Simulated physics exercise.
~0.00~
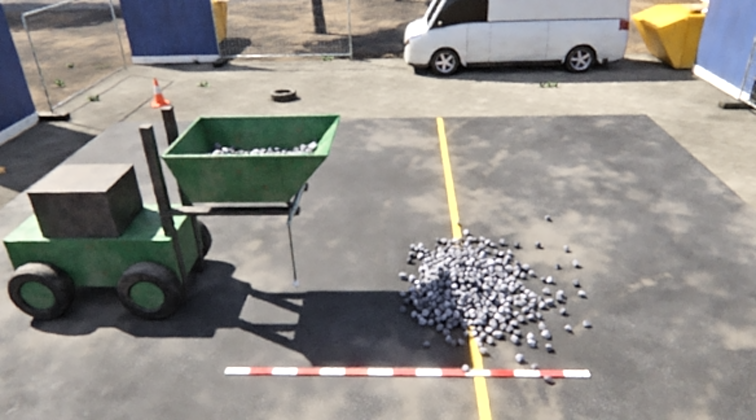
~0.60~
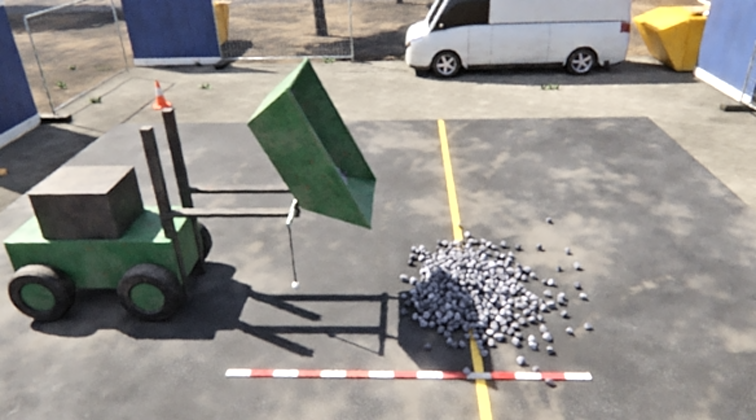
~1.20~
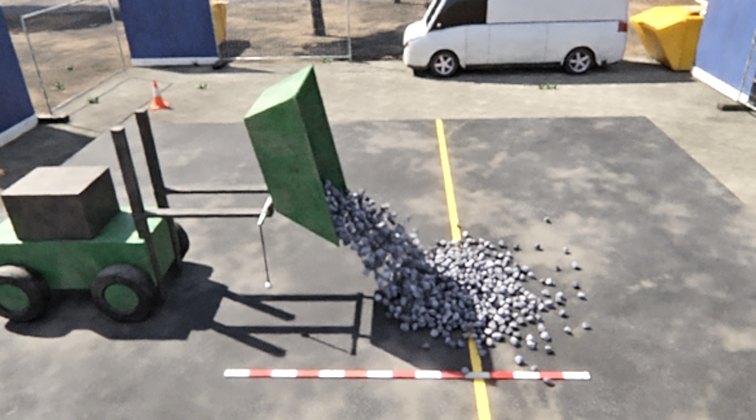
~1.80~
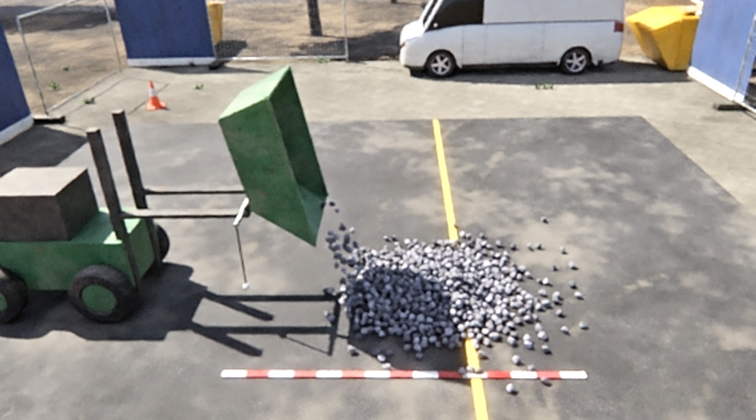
Green forklift tipping its skip and backing away left as grey stones pour out, widening the pile mostly short of the yellow line.
